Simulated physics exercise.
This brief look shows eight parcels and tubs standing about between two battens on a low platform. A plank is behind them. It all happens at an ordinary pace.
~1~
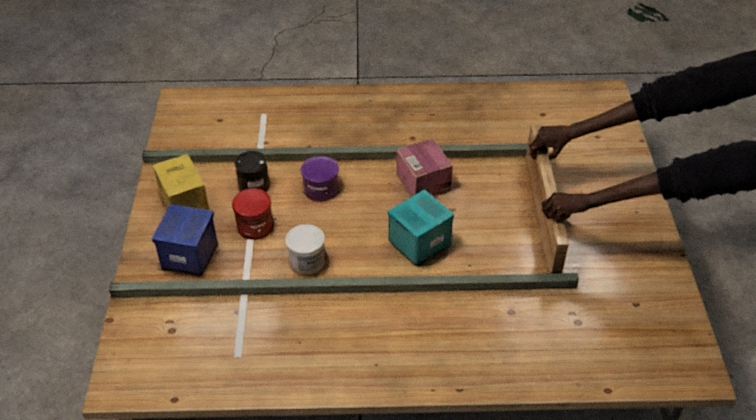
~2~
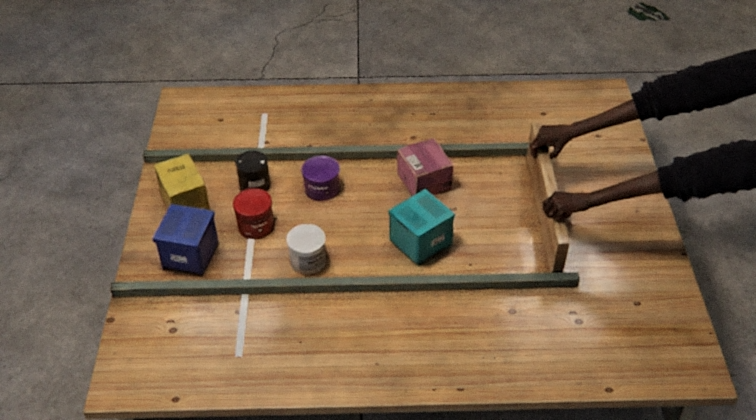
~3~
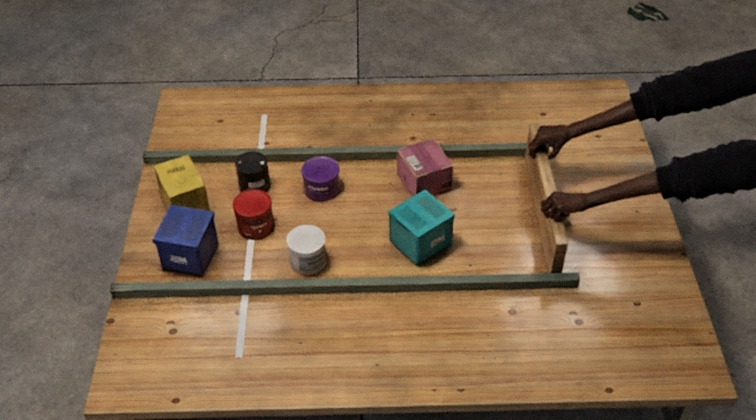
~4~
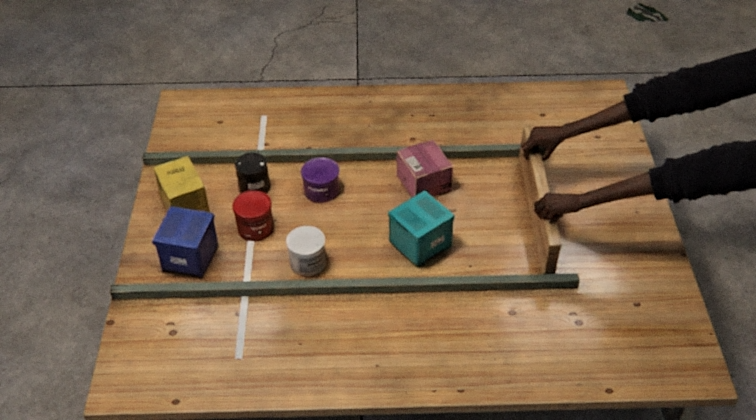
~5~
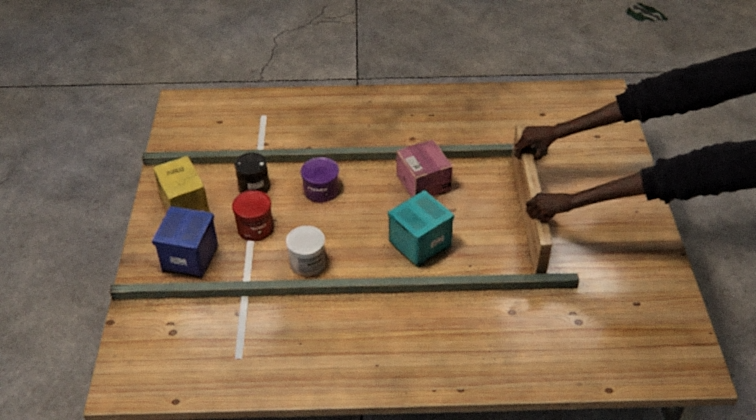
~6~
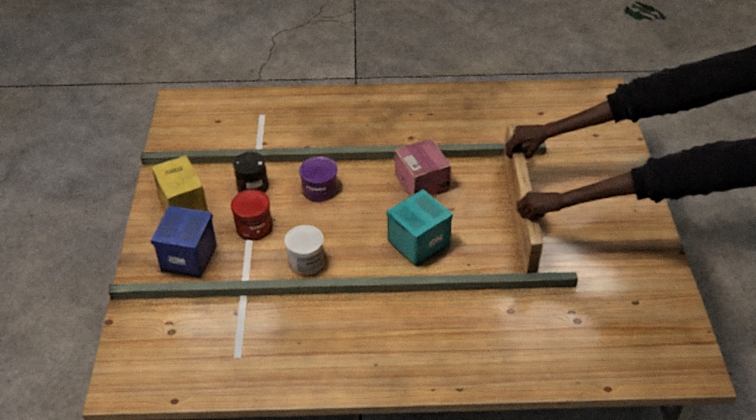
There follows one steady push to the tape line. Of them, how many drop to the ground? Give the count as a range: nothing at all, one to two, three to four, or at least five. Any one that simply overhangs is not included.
The count is nothing at all.
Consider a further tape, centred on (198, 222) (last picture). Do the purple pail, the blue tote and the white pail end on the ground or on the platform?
The purple pail stays put. The blue tote stays put. The white pail stays put.
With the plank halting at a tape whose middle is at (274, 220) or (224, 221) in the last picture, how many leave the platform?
So that's 0 for the first and 1 for the second.
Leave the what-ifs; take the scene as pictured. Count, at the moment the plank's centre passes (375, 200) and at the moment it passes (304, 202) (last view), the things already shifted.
First position 3; second position 6.
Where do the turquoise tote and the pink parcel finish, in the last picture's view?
Turquoise tote at about (224, 221), pink parcel at about (233, 170).
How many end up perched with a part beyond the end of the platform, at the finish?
1 of them.
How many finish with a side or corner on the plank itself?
Count recorded: 3.
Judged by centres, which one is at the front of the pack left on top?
Answer: The yellow box.
Soon after, none off yet; yellow box at rest near (181, 192); blue tote at rest near (186, 242); black canister at rest near (251, 175).
After that, none off yet; yellow box at rest near (180, 192); blue tote at rest near (186, 242); black canister displaced about its own width near (207, 173).
In the end, the number that fall off is zero.
